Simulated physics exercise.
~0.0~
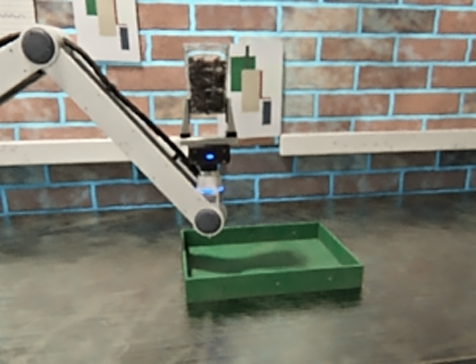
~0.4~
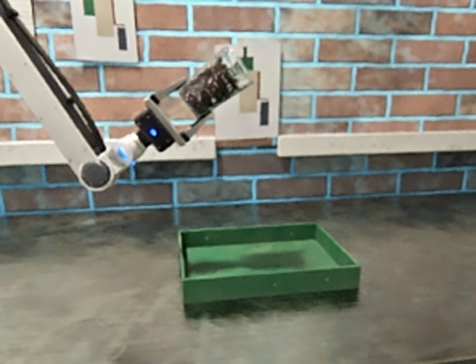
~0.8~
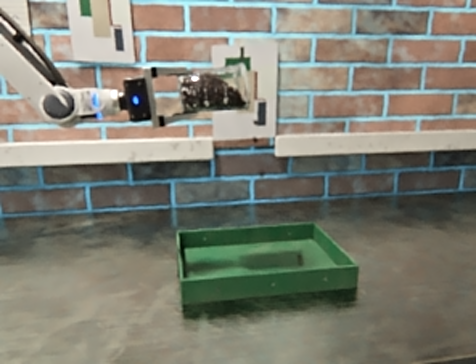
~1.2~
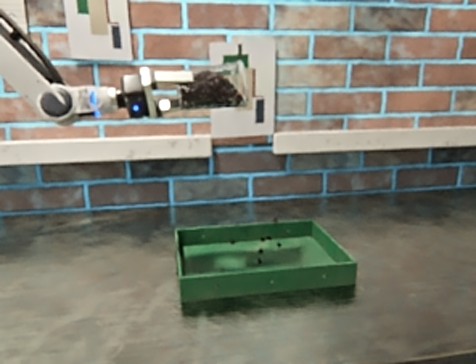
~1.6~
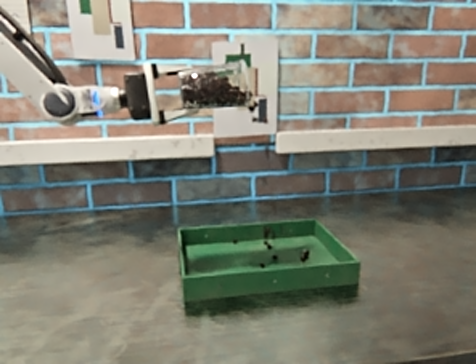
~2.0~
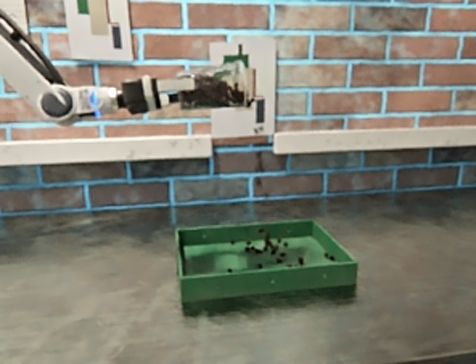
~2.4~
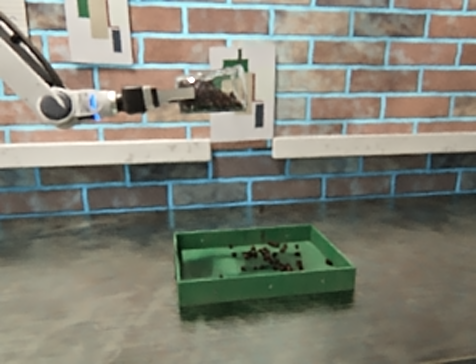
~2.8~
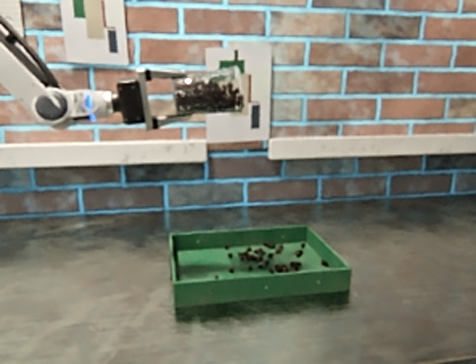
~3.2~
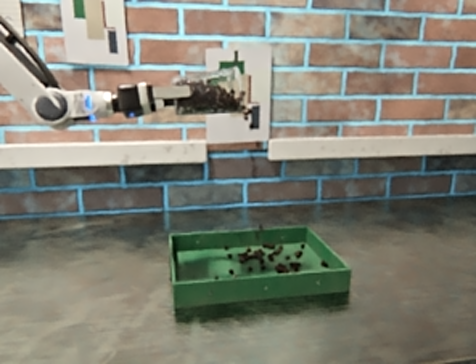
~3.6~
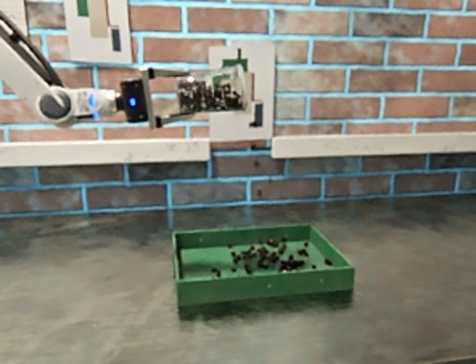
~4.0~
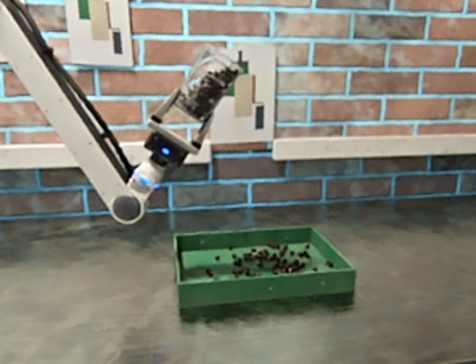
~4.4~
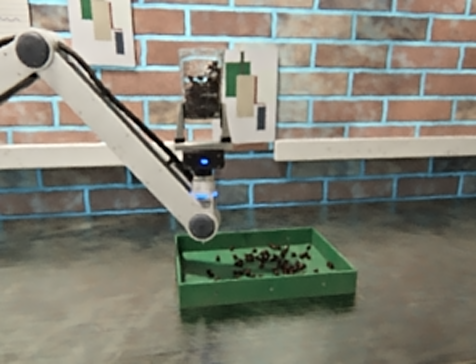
A pale robot arm reaches in from the left, holding a clear beaker of dark beans upright above a grey tabletop, where a shallow green tray sits in front of a brick wall with bluish mortar. Seen from the front in a slightly swaying view, the arm swings left and tips the beaker rightward until it lies almost level. The gripper then twists the beaker back and forth about its length, and beans dribble into the tray, gathering in a loose scatter. Finally the arm lifts the beaker upright again, with many beans still inside and the rest spread across the tray.
